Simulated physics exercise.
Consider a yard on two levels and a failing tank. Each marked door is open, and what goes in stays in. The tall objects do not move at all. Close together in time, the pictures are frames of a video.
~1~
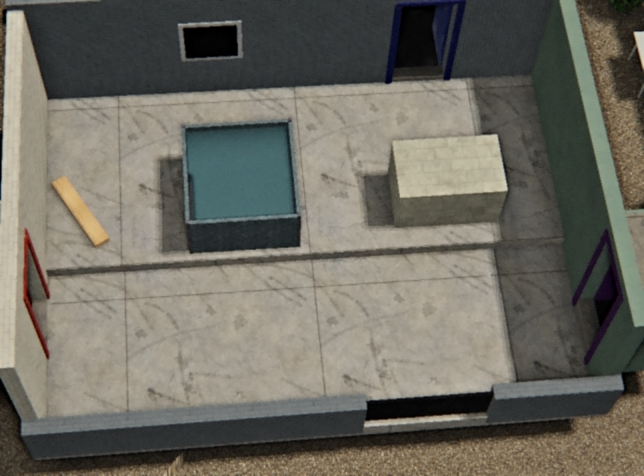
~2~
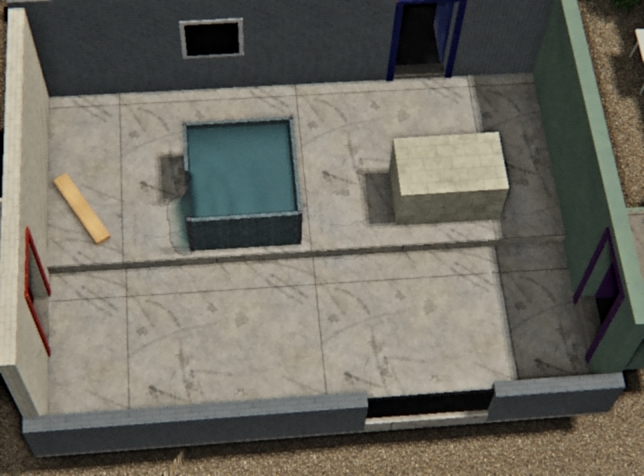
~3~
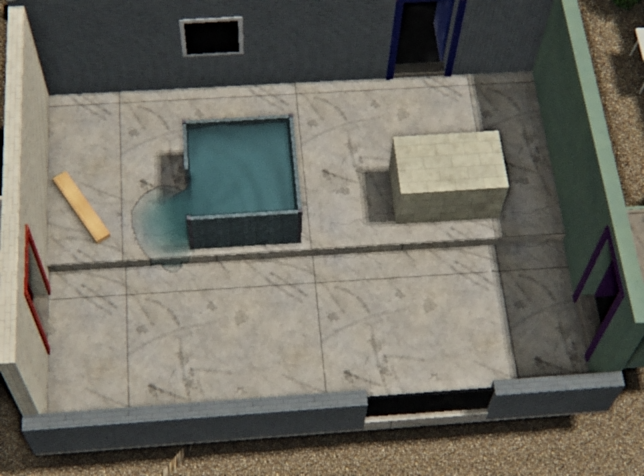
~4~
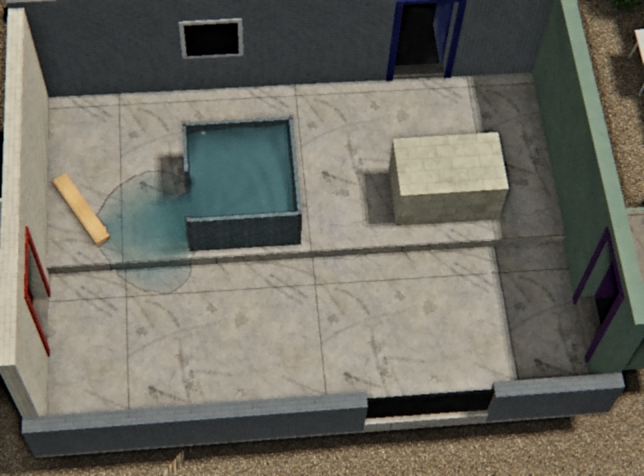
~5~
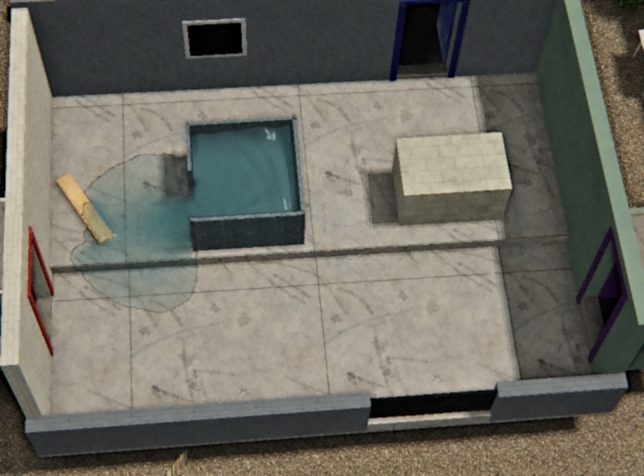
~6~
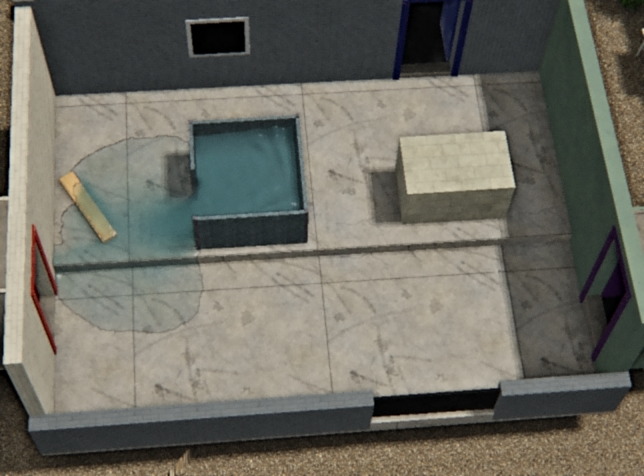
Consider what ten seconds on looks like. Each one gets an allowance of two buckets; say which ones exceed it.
Result: I expect the blue door to stop at two buckets or less; I expect the purple door to stop at two buckets or less; I expect the red door to go past two buckets.
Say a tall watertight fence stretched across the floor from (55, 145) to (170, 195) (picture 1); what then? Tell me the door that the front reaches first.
That's the one in red.
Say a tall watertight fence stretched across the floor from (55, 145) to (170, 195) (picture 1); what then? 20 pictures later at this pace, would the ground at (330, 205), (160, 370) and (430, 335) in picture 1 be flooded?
Listed order: Spared, swamped, spared.
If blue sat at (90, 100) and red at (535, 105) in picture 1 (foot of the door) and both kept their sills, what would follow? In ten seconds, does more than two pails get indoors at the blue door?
Note: Blue door breaks the limit.
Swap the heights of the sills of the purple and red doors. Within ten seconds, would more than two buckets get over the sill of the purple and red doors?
So the purple door breaks the cap, and the red door comes in under the cap.
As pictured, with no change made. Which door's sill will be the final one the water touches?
Going by the pictures, I'd say the purple door.
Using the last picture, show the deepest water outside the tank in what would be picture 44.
It should be roughly at (55, 430).
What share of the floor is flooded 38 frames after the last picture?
It comes to 85 per cent.
A moment on, water covers 20 % of the floor; the blue door not reached, the purple door not reached, the red door over two buckets in.
Next, water covers 25 % of the floor; the blue door not reached, the purple door not reached, the red door far over two buckets in.
Then, water covers 45 % of the floor; the blue door not reached, the purple door not reached, the red door far over two buckets in.
Later, water covers 85 % of the floor; the blue door wet at the sill, nothing in, the purple door not reached, the red door far over two buckets in.
In the end, water covers 90 % of the floor; the blue door wet at the sill, nothing in, the purple door wet at the sill, nothing in, the red door far over two buckets in.
